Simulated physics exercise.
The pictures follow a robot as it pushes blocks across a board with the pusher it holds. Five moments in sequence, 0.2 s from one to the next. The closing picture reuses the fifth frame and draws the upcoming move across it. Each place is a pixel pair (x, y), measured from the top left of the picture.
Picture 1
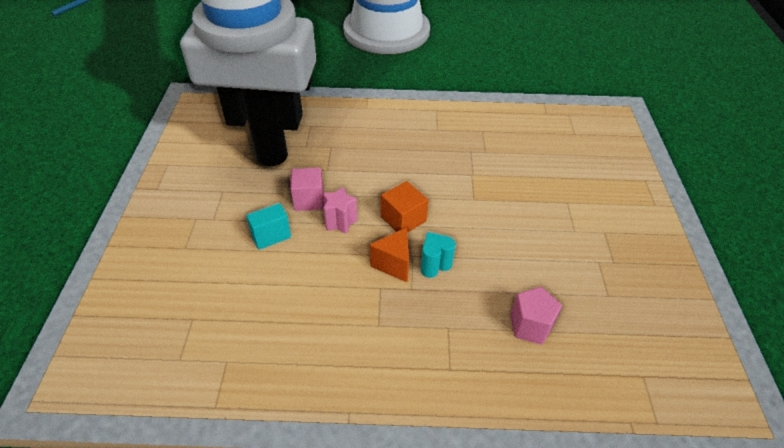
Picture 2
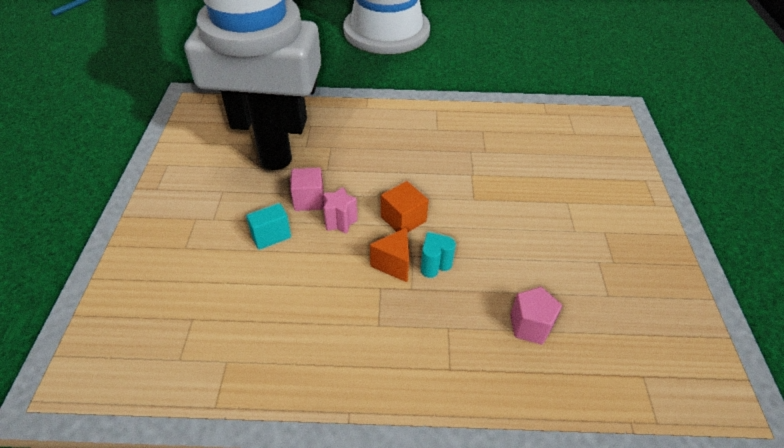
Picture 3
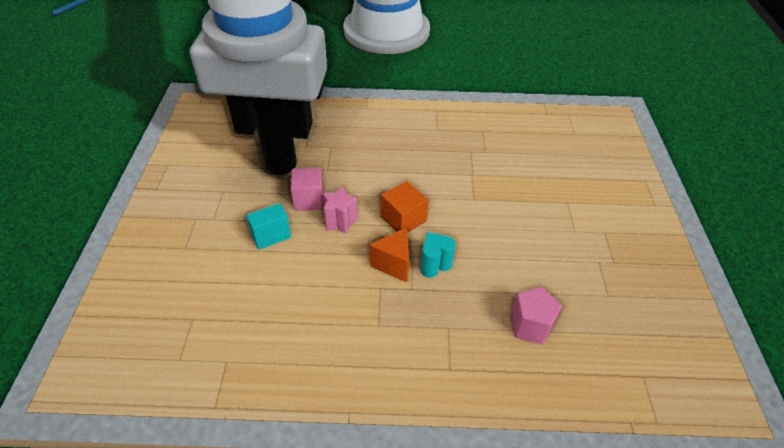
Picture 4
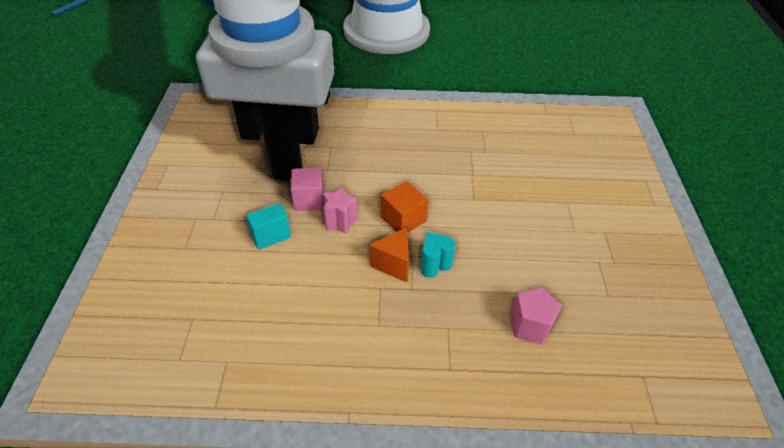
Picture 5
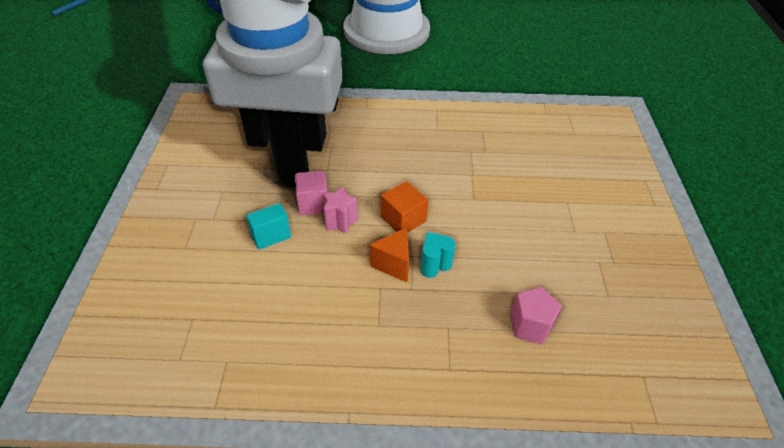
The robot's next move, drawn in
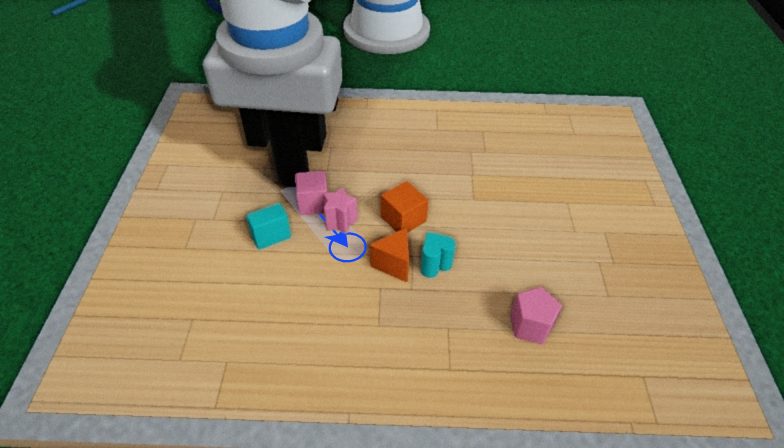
On a wooden board, a black robotic pusher moves slowly right and downward among coloured blocks, nudging the pink square block slightly.
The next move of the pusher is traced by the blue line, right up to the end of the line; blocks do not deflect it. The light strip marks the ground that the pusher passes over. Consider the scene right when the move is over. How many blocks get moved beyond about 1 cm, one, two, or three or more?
Three or more shift.
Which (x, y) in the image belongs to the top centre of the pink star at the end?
The top centre is at (414, 225).
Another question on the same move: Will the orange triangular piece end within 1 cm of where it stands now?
No, it doesn't check out.
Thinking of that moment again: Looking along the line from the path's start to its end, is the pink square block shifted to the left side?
Yes, I think so.
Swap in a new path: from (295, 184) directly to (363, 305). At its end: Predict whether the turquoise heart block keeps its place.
It barely shifts, if at all.
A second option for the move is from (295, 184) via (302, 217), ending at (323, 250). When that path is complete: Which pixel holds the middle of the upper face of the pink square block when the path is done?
At pixel (357, 225).
Path on the board, from (295, 184) to (348, 247).
What follows on the original path. One third of the way, pusher at (311, 197); pink square block at (334, 196), turned 35° anticlockwise; pink star at (357, 211), turned 20° anticlockwise.
Two thirds of the way, pusher at (328, 218); pink square block at (357, 214), turned 60° anticlockwise; pink star at (386, 223), turned 40° anticlockwise.
At the end, pusher at (347, 240); turquoise rectangle in place; pink square block at (382, 230), turned 90° anticlockwise; pink star at (414, 225), turned 70° anticlockwise; orange triangular piece at (408, 253), turned 15° clockwise.
